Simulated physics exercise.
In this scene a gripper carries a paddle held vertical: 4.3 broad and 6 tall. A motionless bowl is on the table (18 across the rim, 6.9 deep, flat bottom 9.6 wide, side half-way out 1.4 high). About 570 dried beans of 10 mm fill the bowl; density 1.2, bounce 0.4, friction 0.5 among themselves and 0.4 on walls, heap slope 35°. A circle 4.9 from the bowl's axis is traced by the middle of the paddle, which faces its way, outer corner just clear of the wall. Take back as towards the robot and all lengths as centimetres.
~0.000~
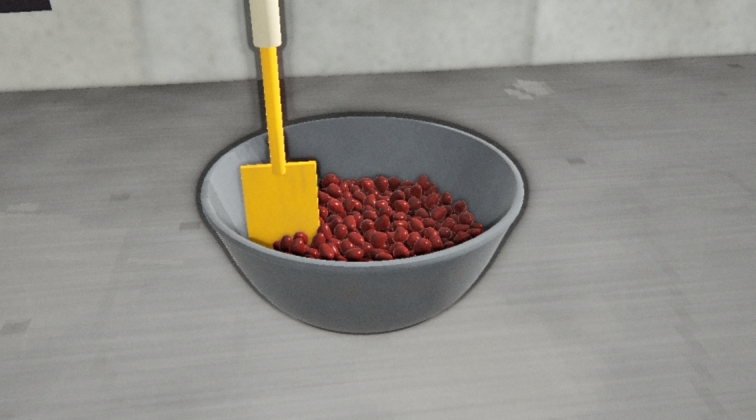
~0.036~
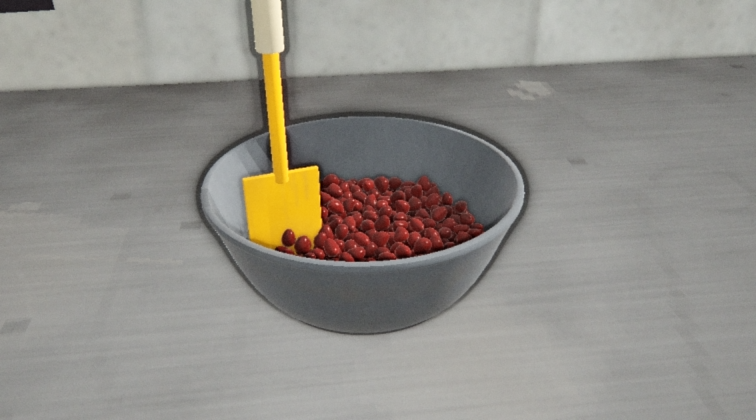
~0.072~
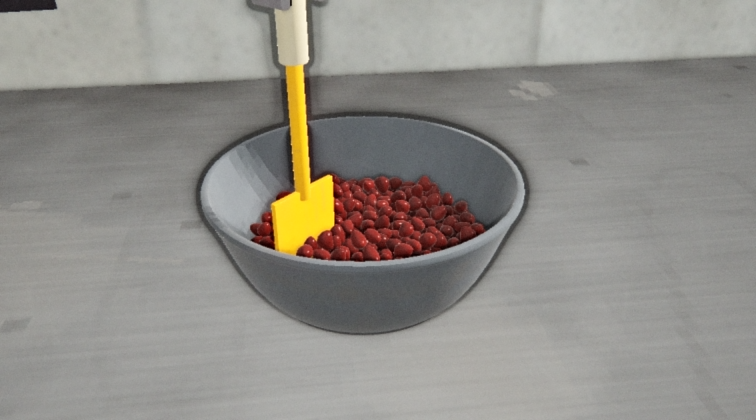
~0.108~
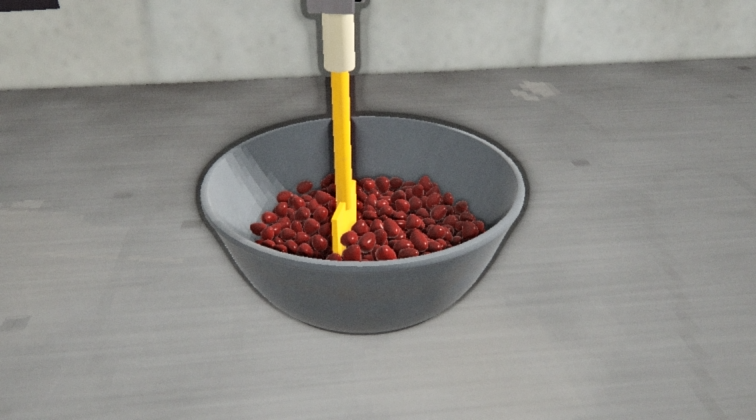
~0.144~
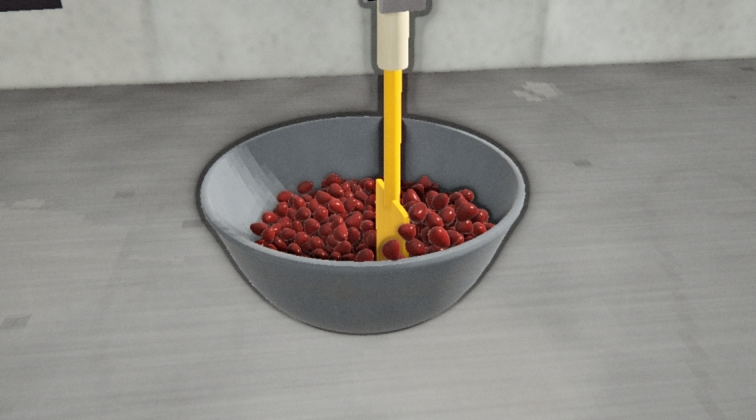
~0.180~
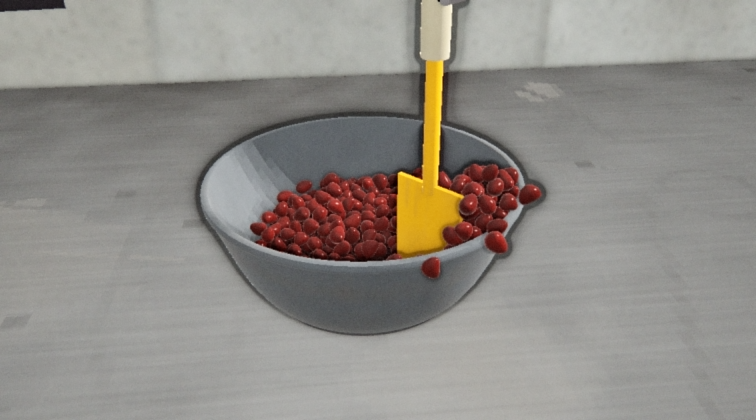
On a streaky grey tabletop before a pale, mottled wall, a fixed view looks down at an angle from the front. A grey bowl holds a heap of dark red beans, with a yellow paddle on a cream handle upright at its left side. Held by a partly seen gripper, the paddle sweeps through the beans to the right, turning as it goes, and pushes them up against the right rim, where a few go over the edge.
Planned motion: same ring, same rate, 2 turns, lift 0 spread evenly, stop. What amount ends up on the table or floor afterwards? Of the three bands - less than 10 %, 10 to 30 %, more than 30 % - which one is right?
The right band is more than 30 %.
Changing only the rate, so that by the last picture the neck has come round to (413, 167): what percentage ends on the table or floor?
About 40 per cent.
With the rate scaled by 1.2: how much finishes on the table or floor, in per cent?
Roughly 45 per cent.
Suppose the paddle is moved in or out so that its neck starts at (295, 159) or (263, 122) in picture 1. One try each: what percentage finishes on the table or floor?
Roughly 25 and 25 per cent.
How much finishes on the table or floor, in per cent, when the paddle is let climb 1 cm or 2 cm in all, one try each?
I'd say some 35 per cent, and some 25 per cent.
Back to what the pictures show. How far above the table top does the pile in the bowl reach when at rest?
Height: Roughly 6.5 cm.
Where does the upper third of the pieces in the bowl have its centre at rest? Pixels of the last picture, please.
In the final view it lies around (301, 274).
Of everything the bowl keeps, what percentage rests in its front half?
About 65 per cent.
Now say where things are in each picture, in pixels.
The first picture shows paddle neck at (276, 141), 0° round; upper third of the load around (370, 230), from x 250 to 475, top at y 180; 568 in the bowl.
The second picture shows paddle neck at (279, 149), 13° round; upper third of the load around (369, 231), from x 255 to 475, top at y 180.
The third picture shows paddle neck at (301, 164), 43° round; upper third of the load around (371, 240), from x 255 to 480, top at y 180.
The fourth picture shows paddle neck at (343, 173), 73° round; upper third of the load around (388, 240), from x 260 to 480, top at y 180.
The fifth picture shows paddle neck at (392, 171), 103° round; upper third of the load around (424, 228), from x 260 to 485, top at y 180; 567 in the bowl, 1 in flight or on the tool.
The sixth picture shows paddle neck at (431, 159), 132° round; upper third of the load around (455, 207), from x 260 to 530, top at y 175; 563 in the bowl, 5 in flight or on the tool.
After 0.46 s, 1° round, highest piece 10 above the table; 452 in the bowl, 69 on the table or floor, 47 in flight or on the tool.
After 0.73 s, 229° round, highest piece 10 above the table; 360 in the bowl, 182 on the table or floor, 26 in flight or on the tool.
After 1.07 s, 0° round, highest piece 7 above the table; 323 in the bowl, 245 on the table or floor.
After 1.77 s, 0° round, highest piece 7 above the table; 323 in the bowl, 245 on the table or floor.
At rest, 323 in the bowl, 245 on the table or floor. That is 43 % on the table or floor.
